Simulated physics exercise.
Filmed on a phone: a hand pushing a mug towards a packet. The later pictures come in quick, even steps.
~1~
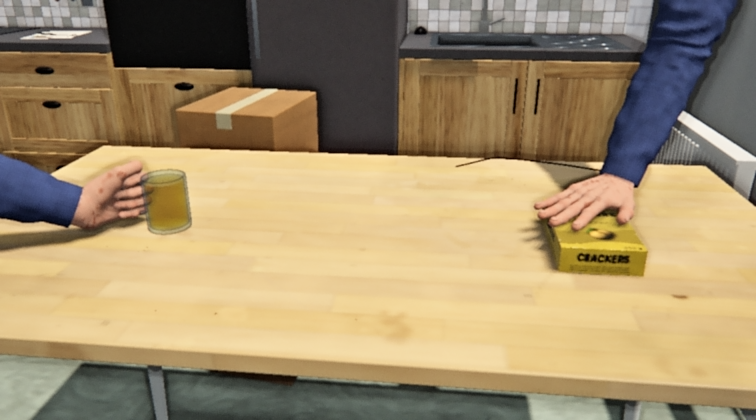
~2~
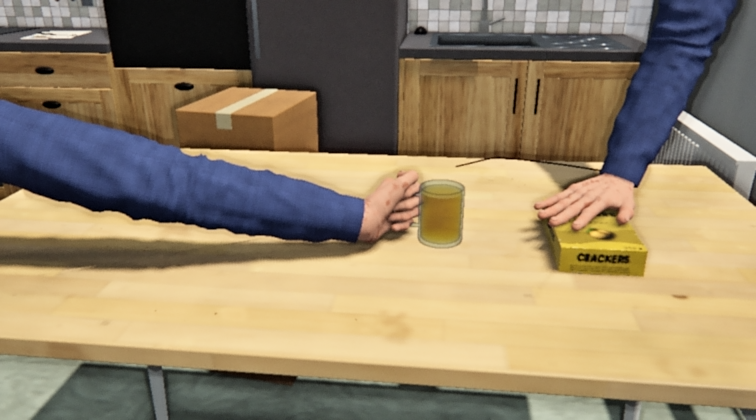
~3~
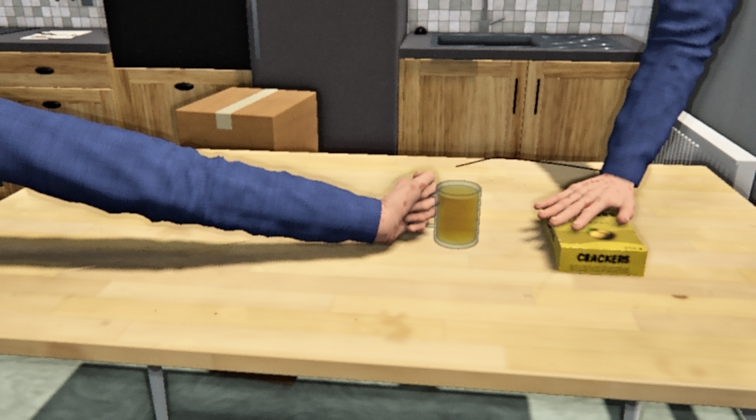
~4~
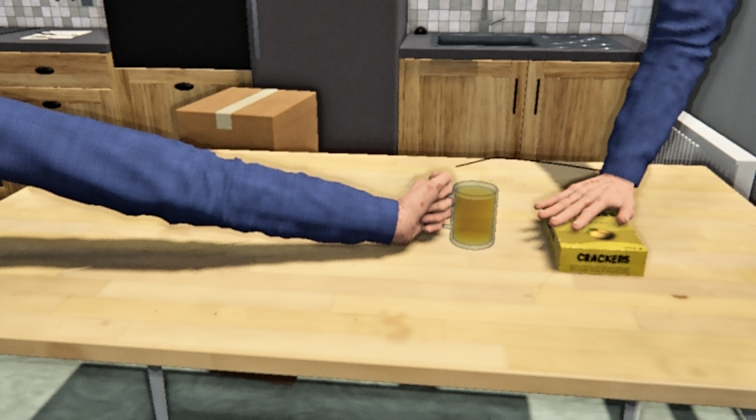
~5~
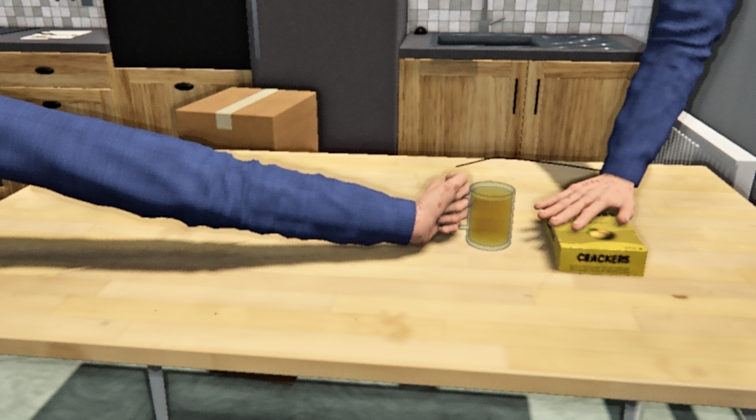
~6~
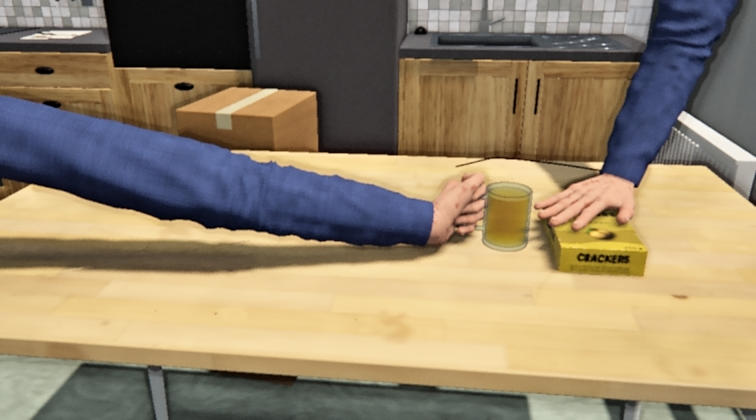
Blue-sleeved hand sliding a nearly full glass mug rightward across a wooden table towards a yellow crackers packet under another hand.
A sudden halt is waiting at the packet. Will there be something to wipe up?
The mug spills.
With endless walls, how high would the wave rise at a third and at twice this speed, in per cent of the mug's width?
In turn 10 and 65 per cent.
Soon after, the mug meets the packet.
Later, the apple juice surges up the wall; some has gone over its rim.
In the end, the mug stands at the packet; some has gone over its rim.
